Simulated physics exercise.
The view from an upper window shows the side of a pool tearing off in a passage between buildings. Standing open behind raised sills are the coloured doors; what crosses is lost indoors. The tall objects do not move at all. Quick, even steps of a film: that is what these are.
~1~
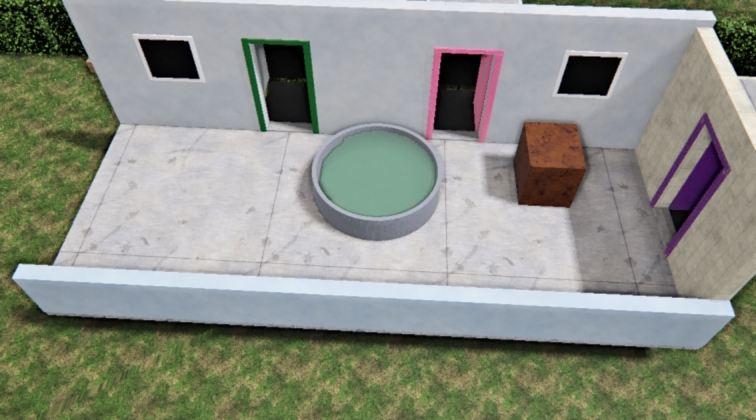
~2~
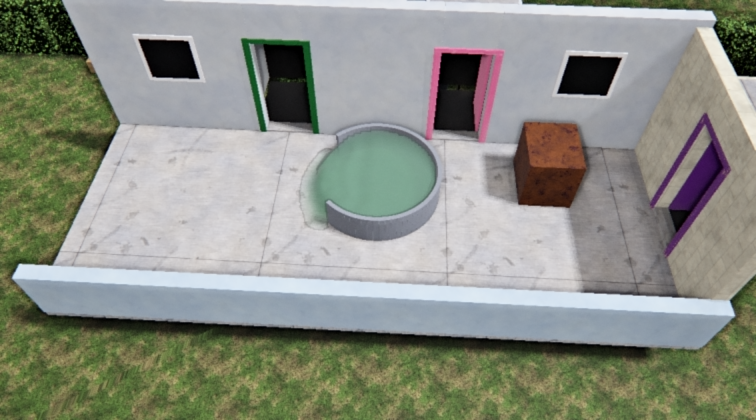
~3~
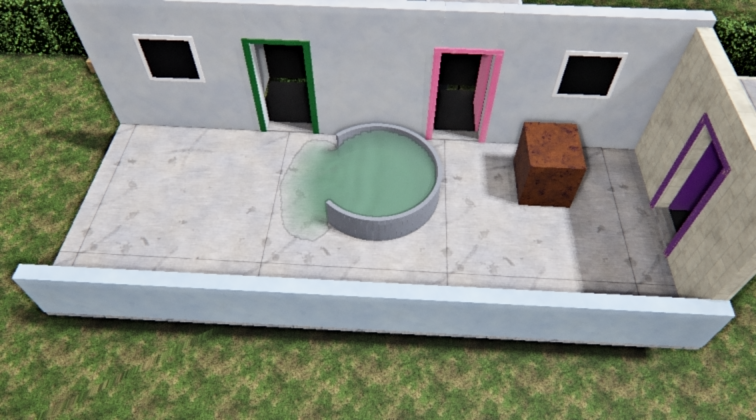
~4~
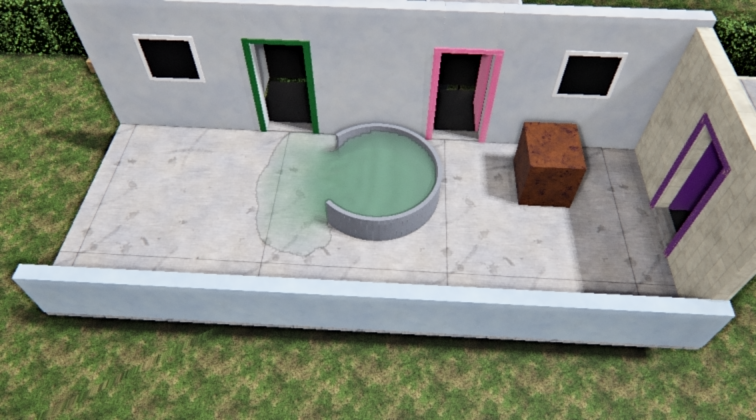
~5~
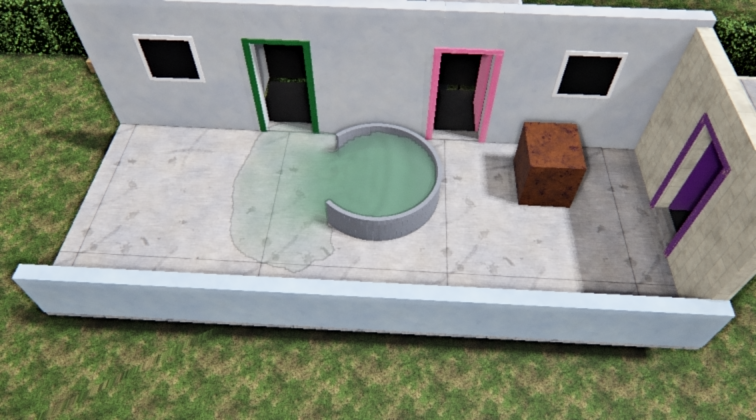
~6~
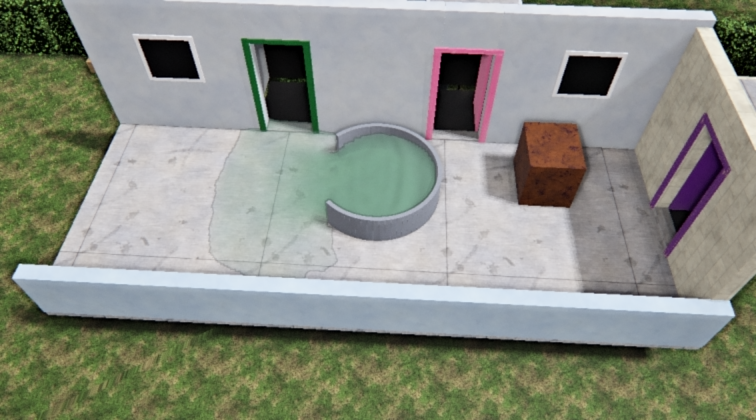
A round pool's left side tears open and green water spreads left across the paved passage.
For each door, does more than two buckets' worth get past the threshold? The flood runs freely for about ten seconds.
Door by door: The green door - yes; the purple door - no; the pink door - no.
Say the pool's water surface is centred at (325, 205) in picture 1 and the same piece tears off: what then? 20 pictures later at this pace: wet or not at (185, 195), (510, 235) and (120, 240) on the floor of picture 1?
Result: Inundated; spared; inundated.
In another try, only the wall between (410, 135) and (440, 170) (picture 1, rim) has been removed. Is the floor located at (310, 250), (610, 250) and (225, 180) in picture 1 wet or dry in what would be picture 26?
In the order given: Untouched, swamped and untouched.
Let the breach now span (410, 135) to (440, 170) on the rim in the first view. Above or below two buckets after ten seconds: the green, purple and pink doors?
The green door falls short, the purple door falls short, and the pink door exceeds it.
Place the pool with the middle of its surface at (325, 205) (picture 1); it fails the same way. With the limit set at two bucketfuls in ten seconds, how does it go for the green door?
Green door: Below the limit.
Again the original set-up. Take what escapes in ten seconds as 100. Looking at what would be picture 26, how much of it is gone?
That comes to 45 per cent, as I work it out.
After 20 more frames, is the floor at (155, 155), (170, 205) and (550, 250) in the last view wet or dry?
Result, in order: Waterlogged / waterlogged / unflooded.
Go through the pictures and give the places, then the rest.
The first frame shows still water in the round pool at (377, 172).
In the second frame, the front is at a hidden place, out from the gap at (318, 182).
In the third frame, water pours out at (318, 183) and has run to (316, 143).
In the fourth frame, water pours out at (318, 183) and has run to (299, 133).
In the fifth frame, the front is at (268, 132), out from the gap at (318, 184).
In the sixth frame, the front is at (222, 255), out from the gap at (318, 183).
A moment on, water covers 35 % of the floor; the green door over two buckets in, the purple door not reached, the pink door not reached.
Next, water covers 45 % of the floor; the green door over two buckets in, the purple door not reached, the pink door not reached.
Then, water covers 45 % of the floor; the green door over two buckets in, the purple door not reached, the pink door not reached.
Later, water covers 45 % of the floor; the green door far over two buckets in, the purple door not reached, the pink door not reached.
In the end, water covers 50 % of the floor; the green door far over two buckets in, the purple door not reached, the pink door not reached.
